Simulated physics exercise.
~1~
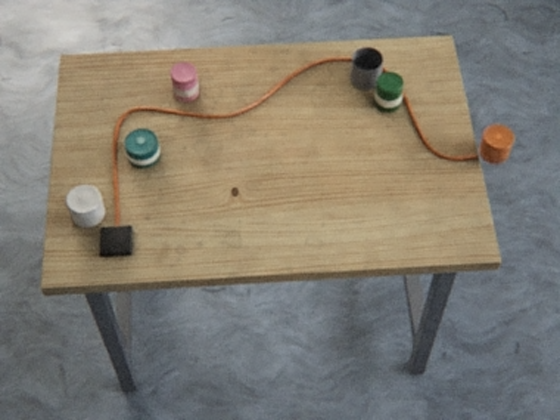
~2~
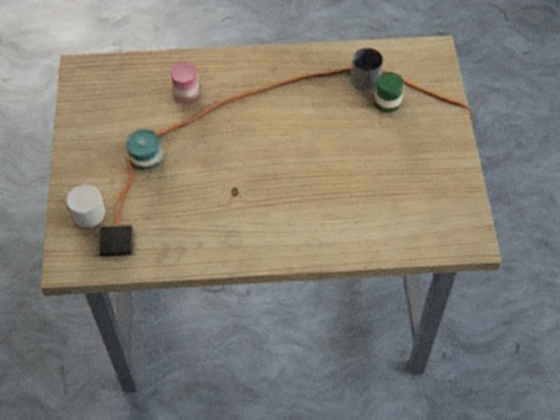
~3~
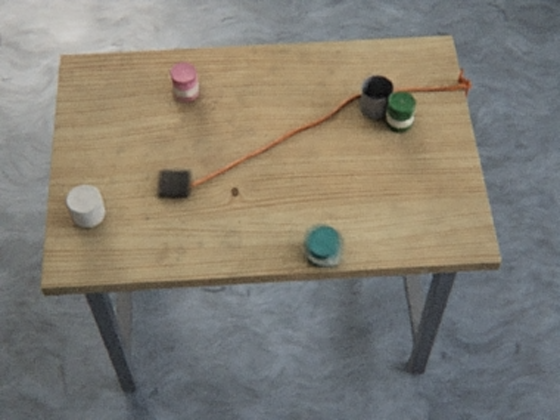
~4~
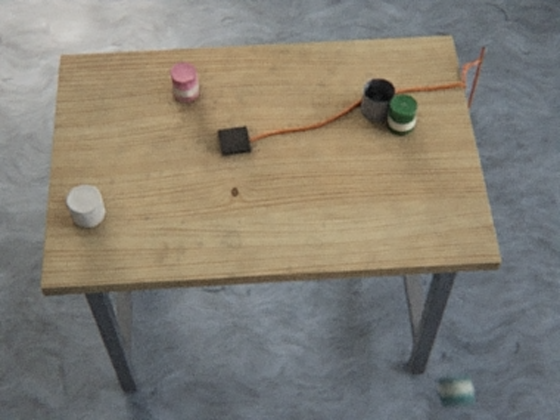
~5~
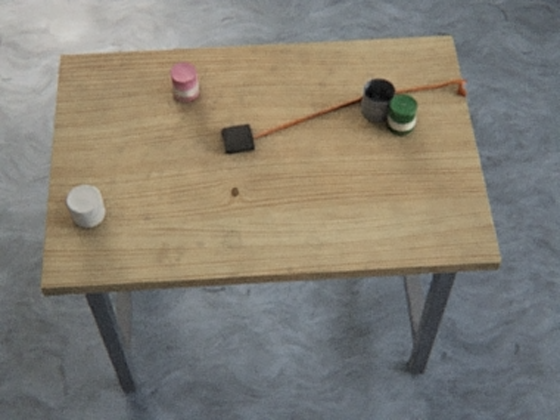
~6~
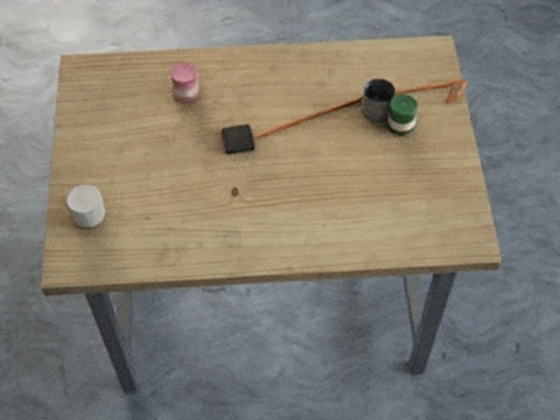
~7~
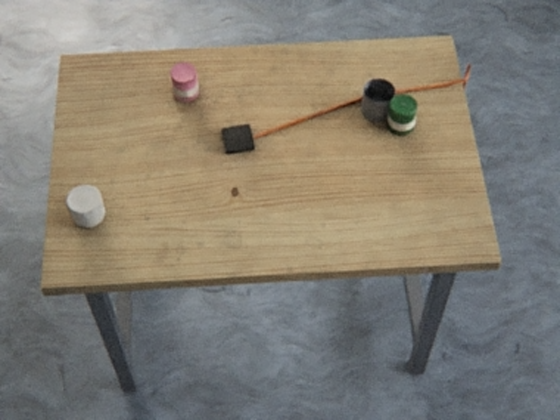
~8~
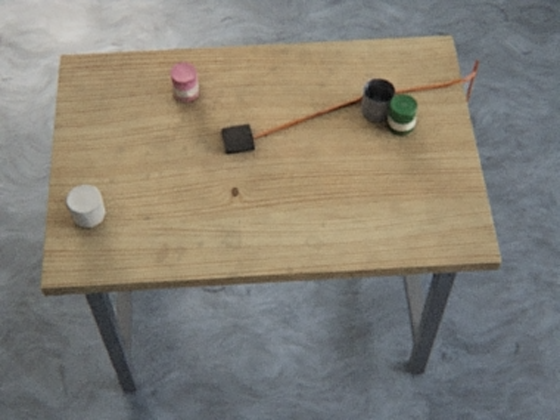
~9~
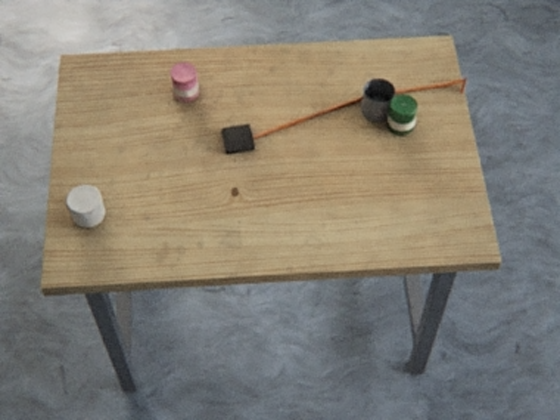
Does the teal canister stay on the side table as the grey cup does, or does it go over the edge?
The teal canister goes over the edge, while the grey cup only shifts a little and stays on the table.
